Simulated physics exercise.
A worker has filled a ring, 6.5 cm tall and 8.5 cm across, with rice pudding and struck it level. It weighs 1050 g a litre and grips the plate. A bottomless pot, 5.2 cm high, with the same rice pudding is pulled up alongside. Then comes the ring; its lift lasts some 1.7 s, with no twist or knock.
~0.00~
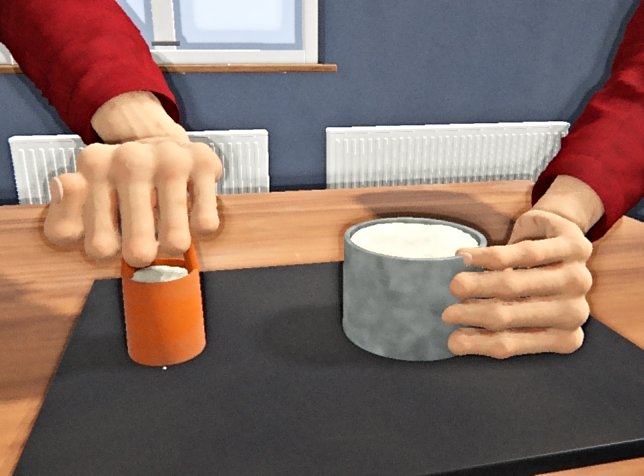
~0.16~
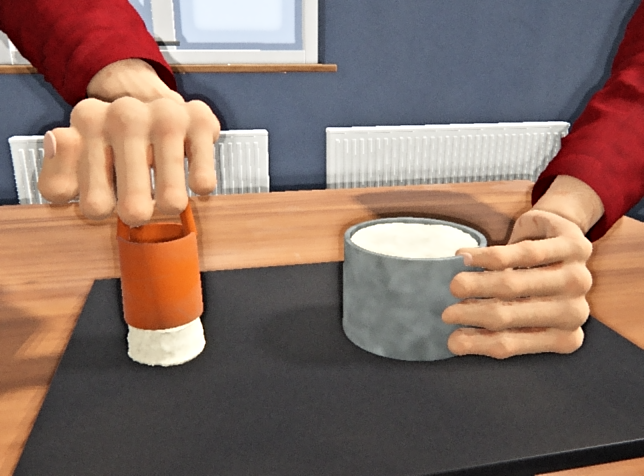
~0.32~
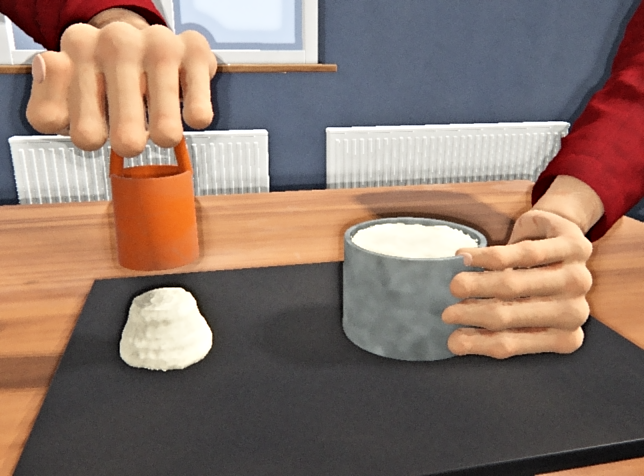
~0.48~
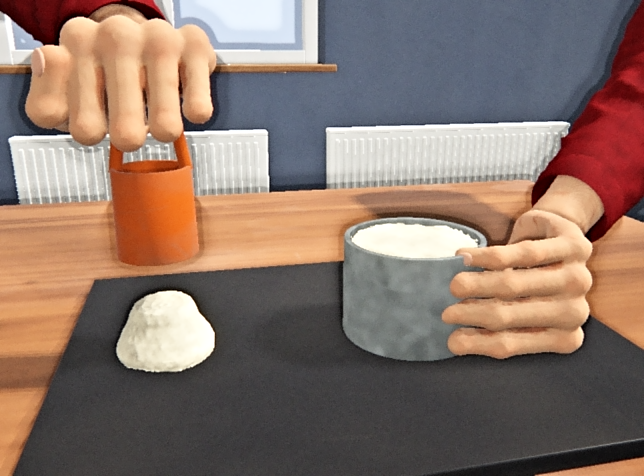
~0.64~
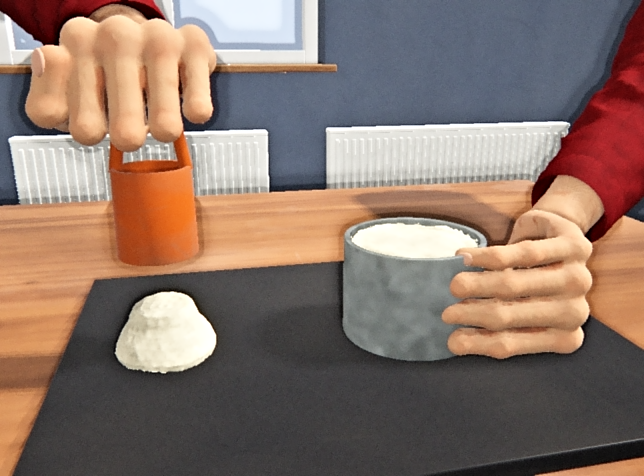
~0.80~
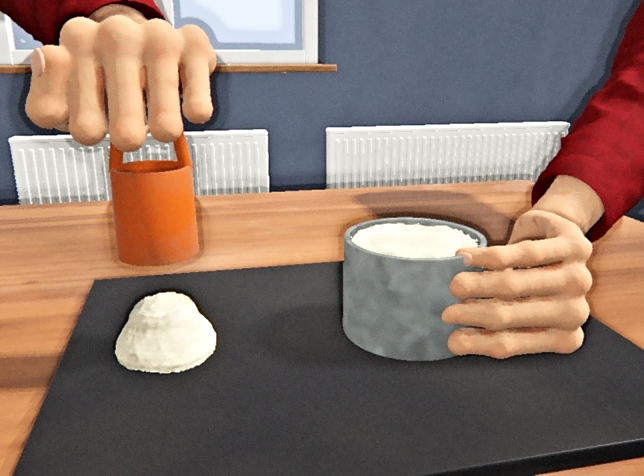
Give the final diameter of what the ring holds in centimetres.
About 13.4 cm.
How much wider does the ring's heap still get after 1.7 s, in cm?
Near 0.5 centimetres.
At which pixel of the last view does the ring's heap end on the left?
Around (313, 330).
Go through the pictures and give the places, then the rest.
In the first picture, middle of the pot's mouth at (161, 274), still down; middle of the ring's top at (414, 240), not yet moved.
In the second picture, middle of the pot's mouth at (157, 237), raised 2.4 cm; middle of the ring's top at (414, 240), not yet moved.
In the third picture, middle of the pot's mouth at (152, 176), raised 6.2 cm; the pot's heap 3.7 cm high and 5.8 cm wide, top at (163, 303); middle of the ring's top at (414, 240), not yet moved.
In the fourth picture, middle of the pot's mouth at (151, 171), raised 6.5 cm; the pot's heap 3.4 cm high and 6.2 cm wide, top at (164, 307); middle of the ring's top at (414, 240), not yet moved.
In the fifth picture, middle of the pot's mouth at (151, 171), raised 6.5 cm; the pot's heap 3.3 cm high and 6.3 cm wide, top at (164, 308); middle of the ring's top at (414, 240), not yet moved.
In the sixth picture, middle of the pot's mouth at (151, 171), raised 6.5 cm; the pot's heap 3.2 cm high and 6.4 cm wide, top at (164, 309); middle of the ring's top at (414, 240), not yet moved.
After 1.2 s, the ring is up 1.4 cm; the rice pudding has come down 0.2 cm to 6.3 cm and is 9.1 cm wide.
After 1.7 s, the ring is up 4.4 cm; the rice pudding has come down 2.1 cm to 4.4 cm and is 13 cm wide.
After 2.1 s, the ring is up 6.7 cm; the rice pudding has come down 2.4 cm to 4.1 cm and is 13 cm wide.
After 2.6 s, the ring is clear; the rice pudding has come down 2.5 cm to 4.0 cm and is 13 cm wide.
After 2.9 s, at rest, the ring is clear; the rice pudding has come down 2.5 cm to 4.0 cm and is 13 cm wide.
